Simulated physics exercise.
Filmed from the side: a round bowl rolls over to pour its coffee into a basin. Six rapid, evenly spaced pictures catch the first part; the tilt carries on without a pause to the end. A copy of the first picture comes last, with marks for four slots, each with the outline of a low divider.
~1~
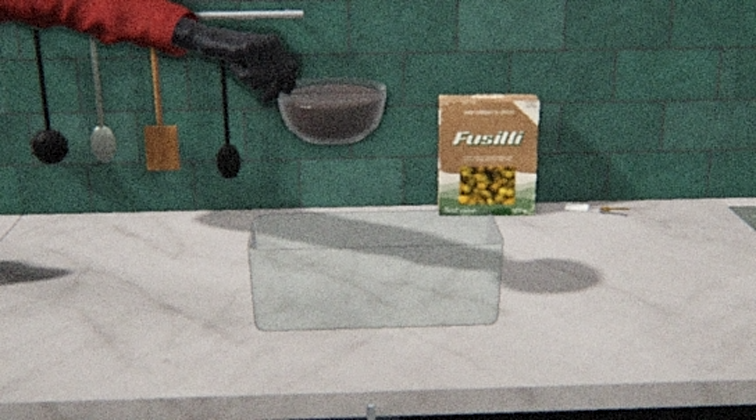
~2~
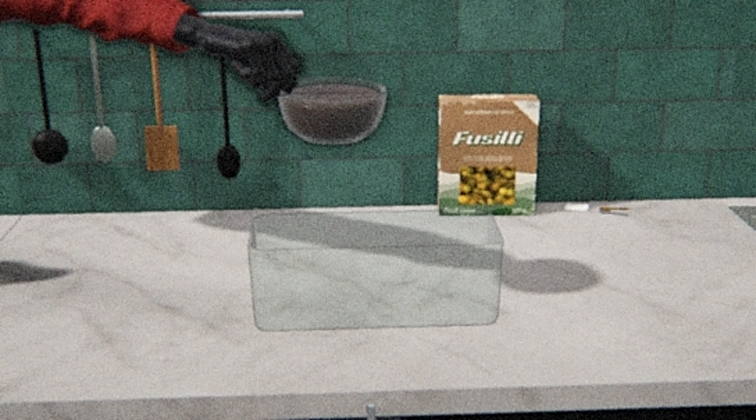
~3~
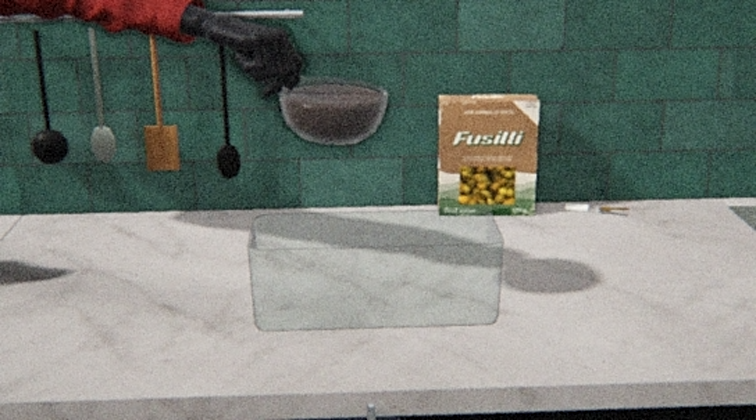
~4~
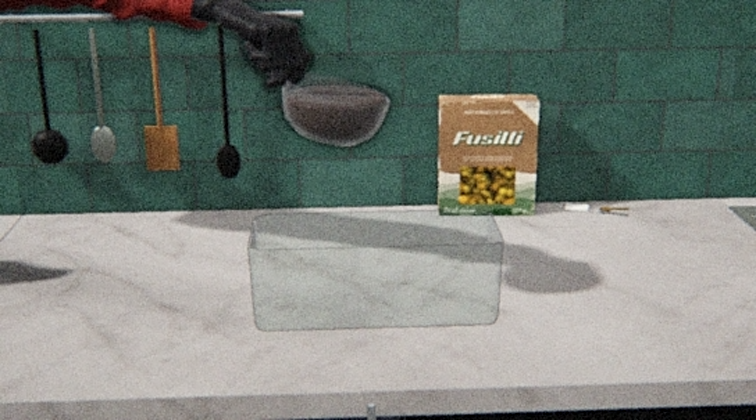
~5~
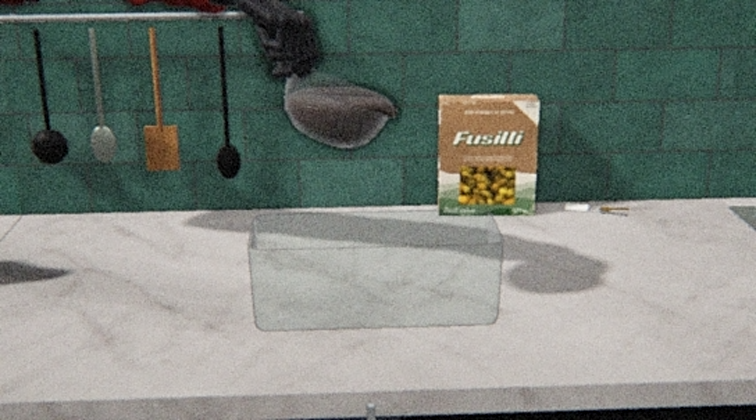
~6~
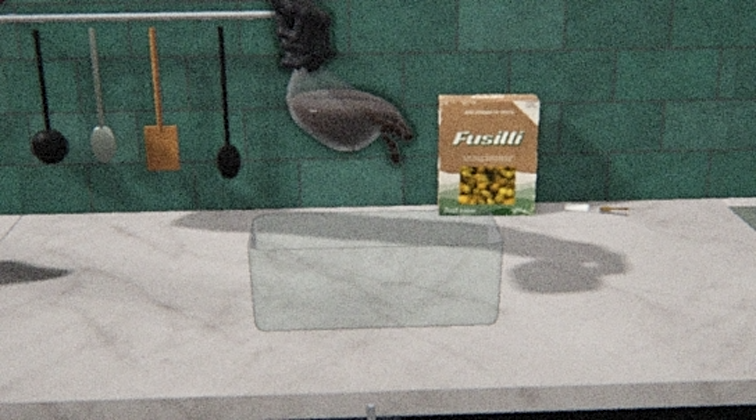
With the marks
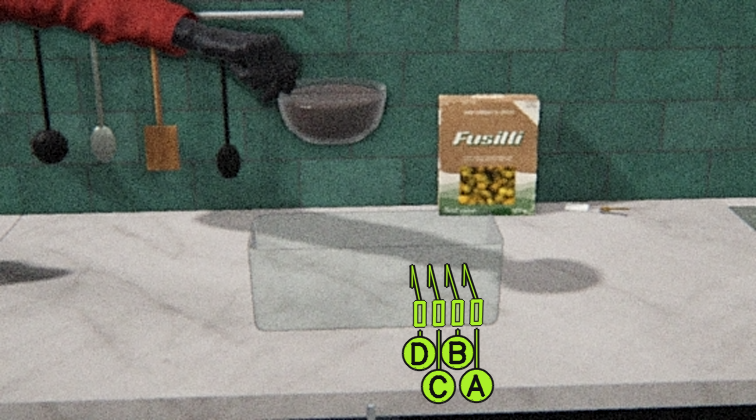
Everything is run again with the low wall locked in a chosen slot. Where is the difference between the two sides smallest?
C.
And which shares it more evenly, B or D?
That is slot D.
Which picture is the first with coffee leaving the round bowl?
In picture 5.
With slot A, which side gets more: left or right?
More ends on the left.
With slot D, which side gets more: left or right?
More ends on the right.
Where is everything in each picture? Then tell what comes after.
Upright, lip at (383, 86); basin from (255, 329) to (498, 322); nothing has left yet, in the first frame.
Upright, lip at (384, 88); nothing has left yet, in the second frame.
Tipped about 6°, lip at (386, 92); nothing has left yet, in the third frame.
Tipped about 14°, lip at (388, 99); nothing has left yet, in the fourth frame.
Tipped about 24°, lip at (389, 109); coffee is over the lip, down to (392, 114), in the fifth frame.
Tipped about 35°, lip at (388, 120); coffee is over the lip, down to (395, 159), in the sixth frame.
In lime, A at (476, 329); B at (457, 330); C at (438, 330); D at (420, 331).
For slot A, about 91 % ends left of the wall and 7 % right of it.
For slot B, about 75 % ends left of the wall and 24 % right of it.
For slot C, about 51 % ends left of the wall and 48 % right of it.
For slot D, about 32 % ends left of the wall and 67 % right of it.
